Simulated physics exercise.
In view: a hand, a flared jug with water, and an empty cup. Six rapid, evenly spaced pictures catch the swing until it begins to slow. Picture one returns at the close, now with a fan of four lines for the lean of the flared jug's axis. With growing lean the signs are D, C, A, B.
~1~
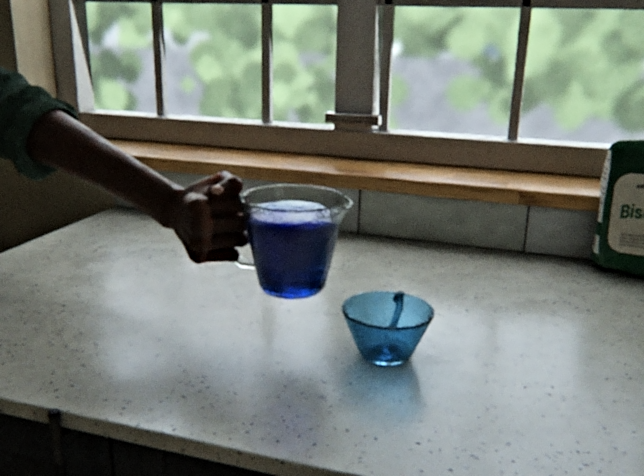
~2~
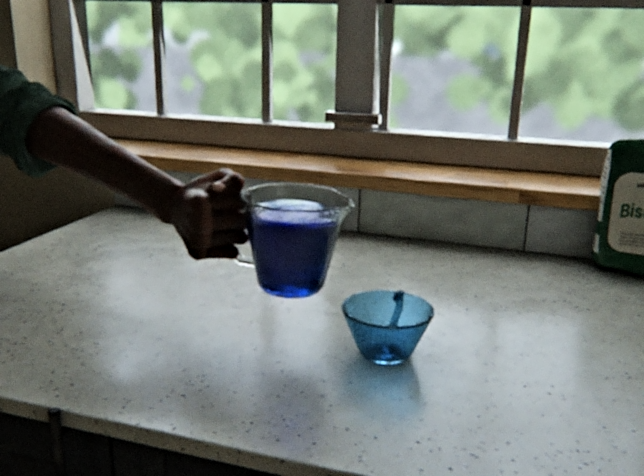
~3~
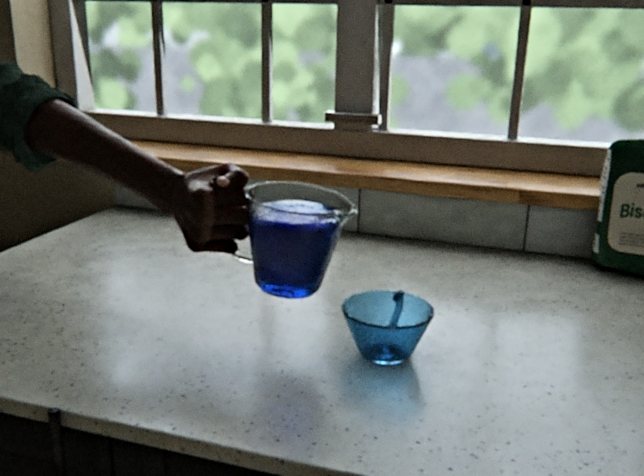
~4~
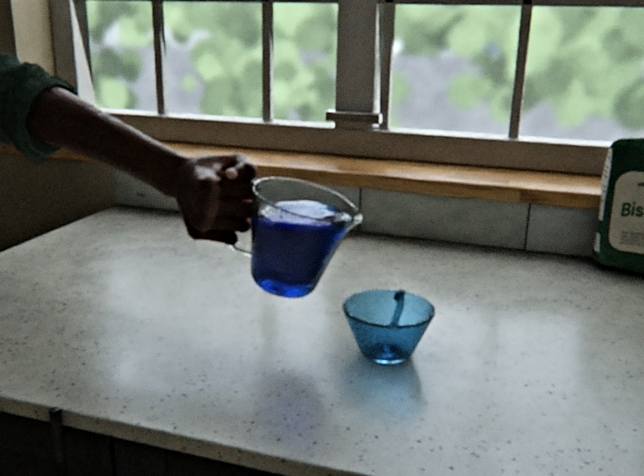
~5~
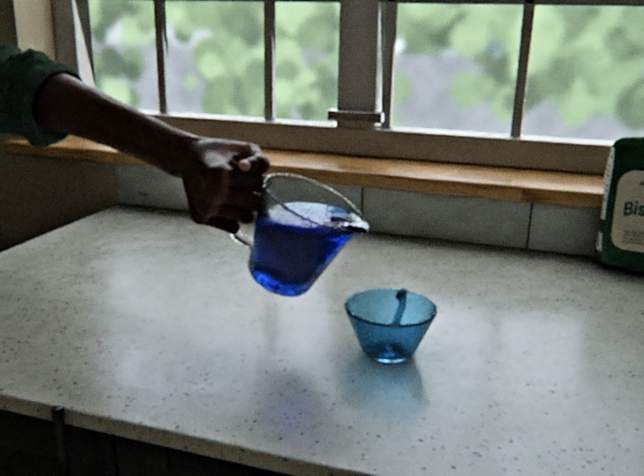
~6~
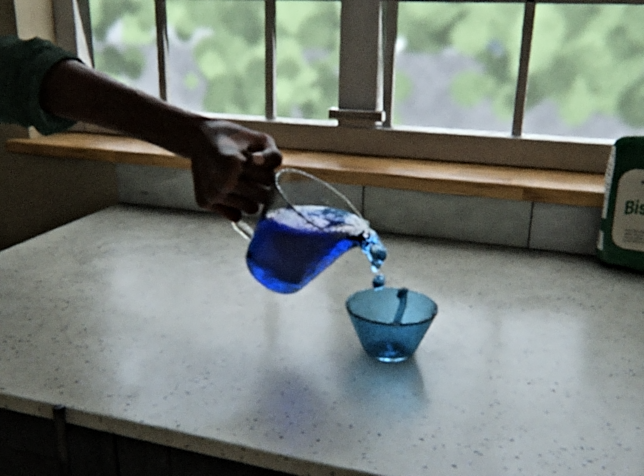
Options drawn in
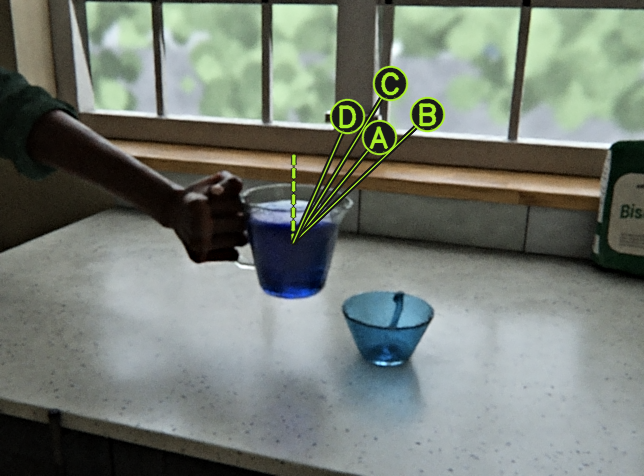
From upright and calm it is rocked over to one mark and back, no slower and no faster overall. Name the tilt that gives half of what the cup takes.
I would pick line A.
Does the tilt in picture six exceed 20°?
Yes, it does.
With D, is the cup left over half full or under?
Under.
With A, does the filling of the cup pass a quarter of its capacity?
Yes, clearly.
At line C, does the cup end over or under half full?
Under.
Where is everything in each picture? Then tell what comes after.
Upright, lip at (350, 206); rim of the cup round (388, 308); nothing has left yet.
Upright, lip at (351, 207); nothing has left yet.
Tipped about 7°, lip at (354, 212); nothing has left yet.
Tipped about 14°, lip at (359, 221); nothing has left yet.
Tipped about 23°, lip at (365, 231); water is over the lip, down to (365, 231).
Tipped about 33°, lip at (367, 242); water is over the lip, down to (381, 286).
On the marked copy, A at (367, 150); B at (415, 127); C at (381, 98); D at (341, 133).
With A, the cup ends with about 48 % of what it can hold.
With B, the cup ends with about 71 % of what it can hold.
With C, the cup ends with about 26 % of what it can hold.
With D, the cup ends with about 11 % of what it can hold.
